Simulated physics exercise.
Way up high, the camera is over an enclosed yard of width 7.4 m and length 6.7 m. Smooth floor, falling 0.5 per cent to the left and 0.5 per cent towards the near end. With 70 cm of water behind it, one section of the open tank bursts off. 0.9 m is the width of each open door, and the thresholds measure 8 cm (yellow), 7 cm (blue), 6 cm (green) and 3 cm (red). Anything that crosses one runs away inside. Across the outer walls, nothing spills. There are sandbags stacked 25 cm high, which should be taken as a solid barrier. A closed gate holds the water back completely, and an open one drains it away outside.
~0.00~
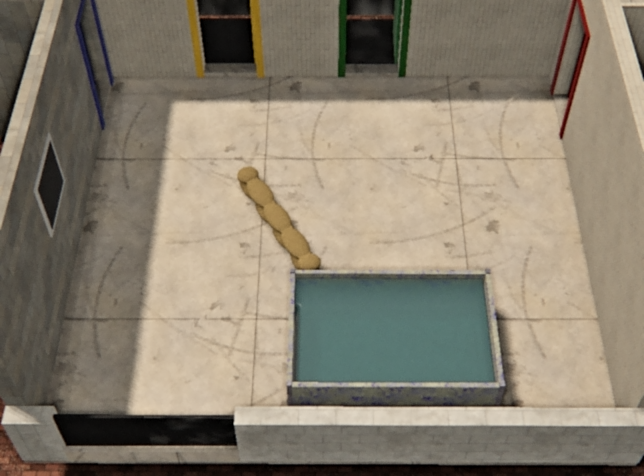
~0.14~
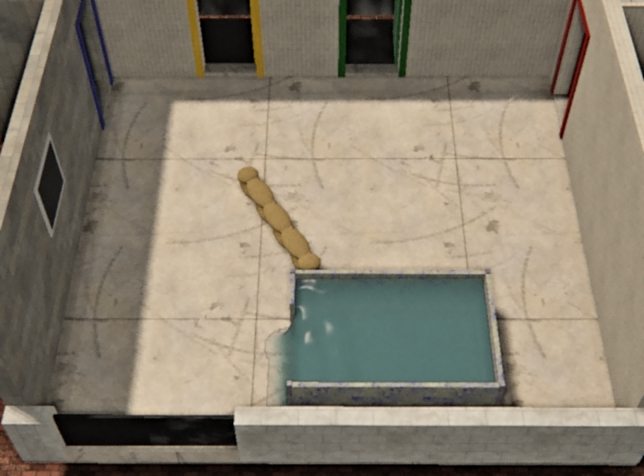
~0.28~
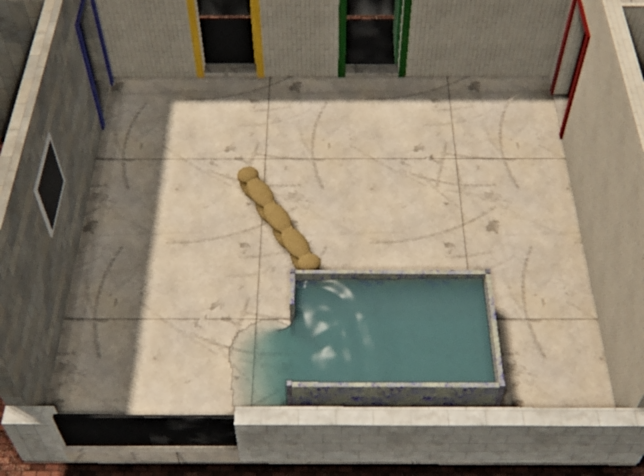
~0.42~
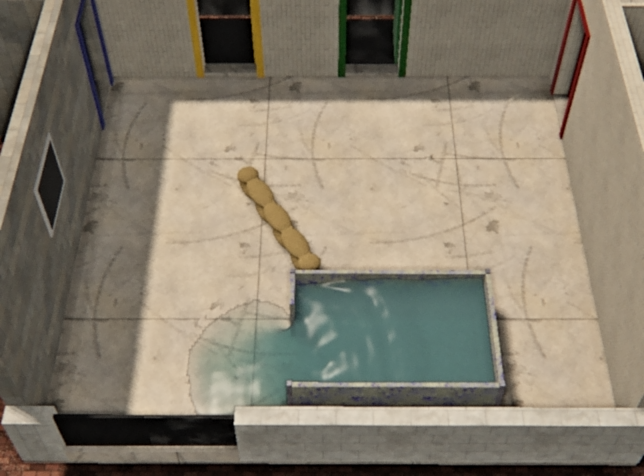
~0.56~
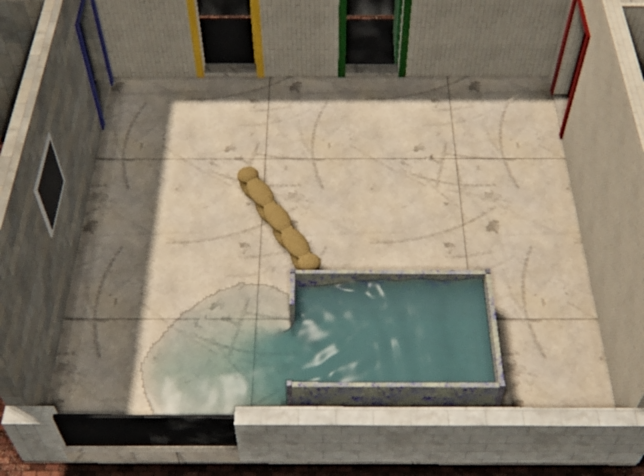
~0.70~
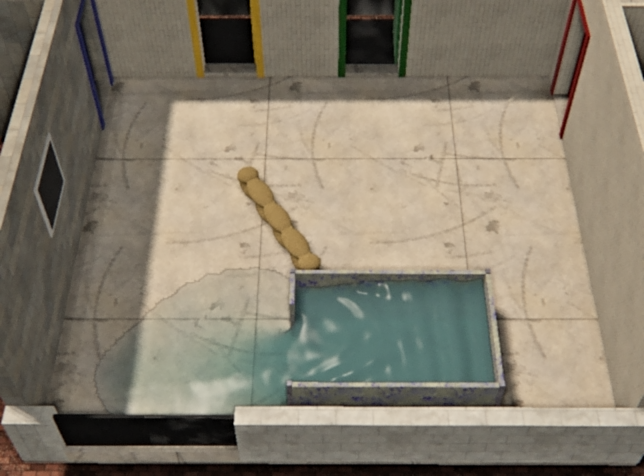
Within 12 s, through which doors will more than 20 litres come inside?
Yellow door: More than 20 litres; blue door: More than 20 litres; green door: Not more than 20 litres; red door: More than 20 litres.
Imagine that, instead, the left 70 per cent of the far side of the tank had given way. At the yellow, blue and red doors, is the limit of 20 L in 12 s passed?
Yellow door surpasses it, blue door surpasses it, red door surpasses it.
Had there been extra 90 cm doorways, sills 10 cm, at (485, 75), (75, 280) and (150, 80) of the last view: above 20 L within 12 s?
Note, doorways in listed order: Stays short, goes beyond, goes beyond.
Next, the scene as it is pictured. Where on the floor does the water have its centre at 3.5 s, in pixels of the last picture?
Its balance point lies near (223, 322).
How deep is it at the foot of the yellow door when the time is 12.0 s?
About 7.5 cm.
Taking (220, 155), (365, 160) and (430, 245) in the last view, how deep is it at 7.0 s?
Spot by spot: Some 5, 2, then 0 cm.
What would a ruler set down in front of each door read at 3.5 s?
In centimetres - yellow: 0, blue: 6, green: 0, red: 0.
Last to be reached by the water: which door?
The answer is the red door.
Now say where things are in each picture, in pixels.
The first frame shows the open tank at (392, 329) is whole and still, 70 cm deep.
In the second frame, water pours out at (294, 365) and has run 0.6 m, to (280, 334); typically 9 cm deep outside, 70 cm at the open tank's back.
In the third frame, the front is at (240, 342), 0.9 m from the gap at (294, 365); 1.0 m2 of floor is under water; 70 cm left at the back of the open tank.
In the fourth frame, water pours out at (294, 366) and has run 1.4 m, to (195, 357); typically 9 cm deep outside, 70 cm at the open tank's back.
In the fifth frame, water pours out at (294, 366) and has run 2.0 m, to (150, 365); typically 7 cm deep outside, 70 cm at the open tank's back.
In the sixth frame, the front is at (102, 384), 2.6 m from the gap at (294, 366); 4.9 m2 of floor is under water; 64 cm left at the back of the open tank.
After 1.4 s water covers 20 % of the floor and is deepest (54 cm) near (42, 434); yellow door not reached, blue door not reached, green door not reached, red door not reached.
After 2.2 s water covers 20 % of the floor and is deepest (49 cm) near (61, 409); yellow door not reached, blue door not reached, green door not reached, red door not reached.
After 3.5 s water covers 35 % of the floor and is deepest (32 cm) near (42, 434); yellow door not reached, blue door 6 cm at the sill, 0 L in, green door not reached, red door not reached.
After 7.0 s water covers 65 % of the floor and is deepest (17 cm) near (108, 106); yellow door 15 cm at the sill, 75 L in, blue door 15 cm at the sill, 66 L in, green door 6 cm at the sill, 0 L in, red door 1 cm at the sill, 0 L in.
After 12.0 s water covers 95 % of the floor and is deepest (10 cm) near (90, 197); yellow door 7 cm at the sill, 105 L in, blue door 9 cm at the sill, 167 L in, green door 4 cm at the sill, 0 L in, red door 6 cm at the sill, 61 L in.
